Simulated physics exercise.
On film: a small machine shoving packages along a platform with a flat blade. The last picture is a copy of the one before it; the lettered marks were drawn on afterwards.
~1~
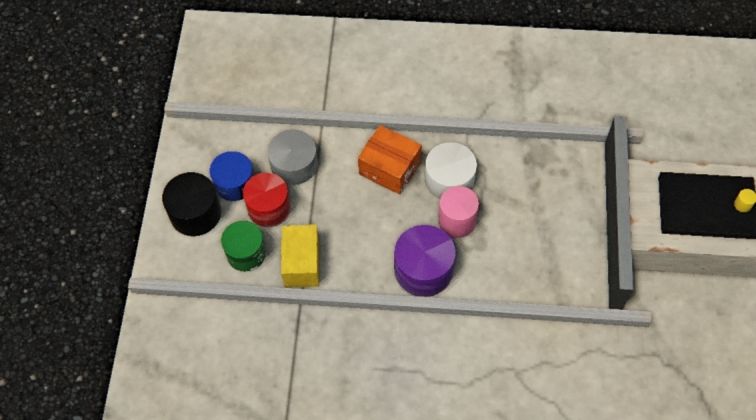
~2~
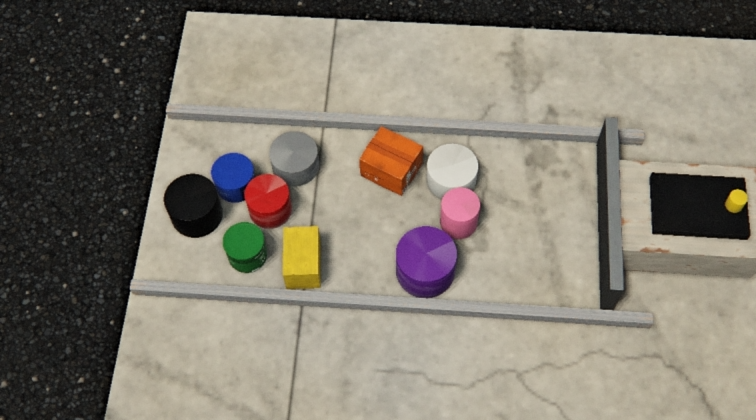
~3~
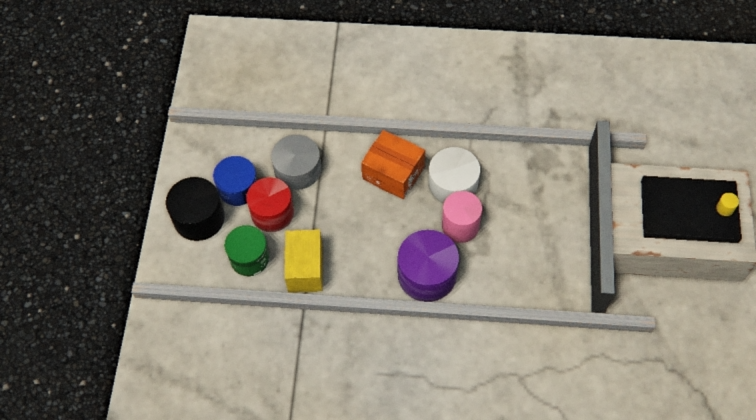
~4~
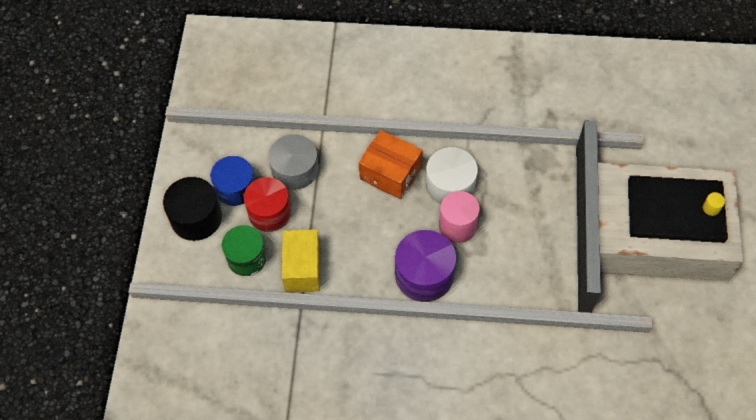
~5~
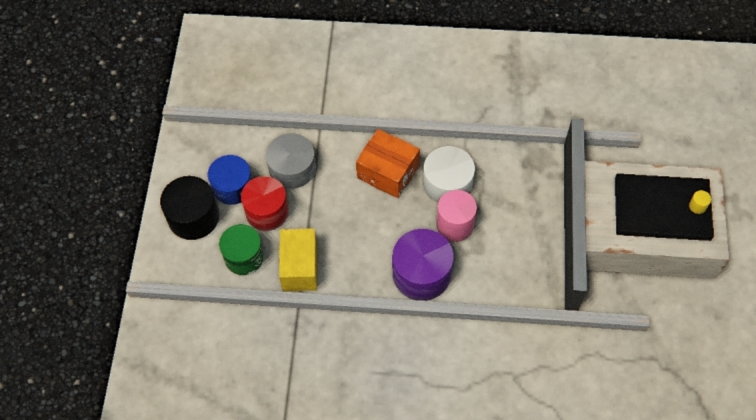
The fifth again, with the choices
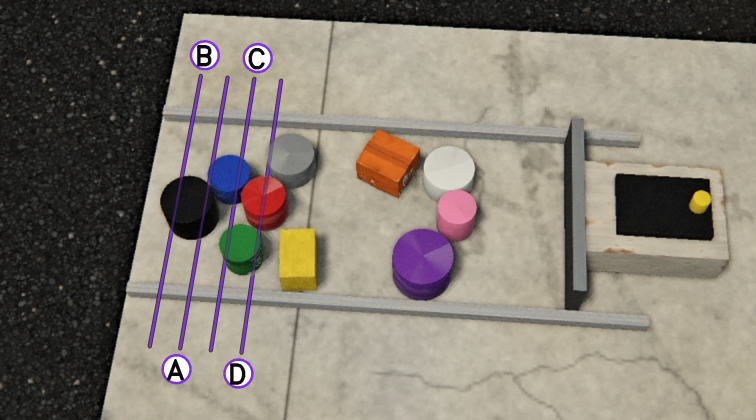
On a pale stone platform with two grey rails, a small machine with a flat dark blade moves slowly left toward a scattered group of colourful canisters and boxes, which stay in place between the rails.
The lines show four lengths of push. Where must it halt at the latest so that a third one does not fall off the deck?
At D, and not beyond.
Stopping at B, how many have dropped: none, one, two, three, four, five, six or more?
Six or more.
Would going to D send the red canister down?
No.
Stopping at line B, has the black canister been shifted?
Yes.
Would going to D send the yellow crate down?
By then, no.
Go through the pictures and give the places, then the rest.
Pink canister (458, 212); black canister (192, 204); red canister (267, 200), in the first frame.
Robot (692, 204); green pail (246, 248), in the second frame.
Robot (684, 208); white canister (454, 176), in the third frame.
Robot (669, 207); purple canister (425, 267), in the fourth frame.
Robot (656, 205); yellow crate (299, 260); pink canister (456, 216); black canister (190, 208), in the fifth frame.
On the marked copy, A at (206, 204); B at (177, 202); C at (234, 205); D at (263, 207).
Following D. Soon after the start, robot (541, 198); white canister (433, 174); pink canister (437, 215).
Later, robot (426, 191); grey canister (235, 138); green pail (227, 249).
In the end, robot (338, 186); grey canister over the edge; green pail (138, 255); one fallen.
As for the rest, A drops six; B drops seven; C drops three.
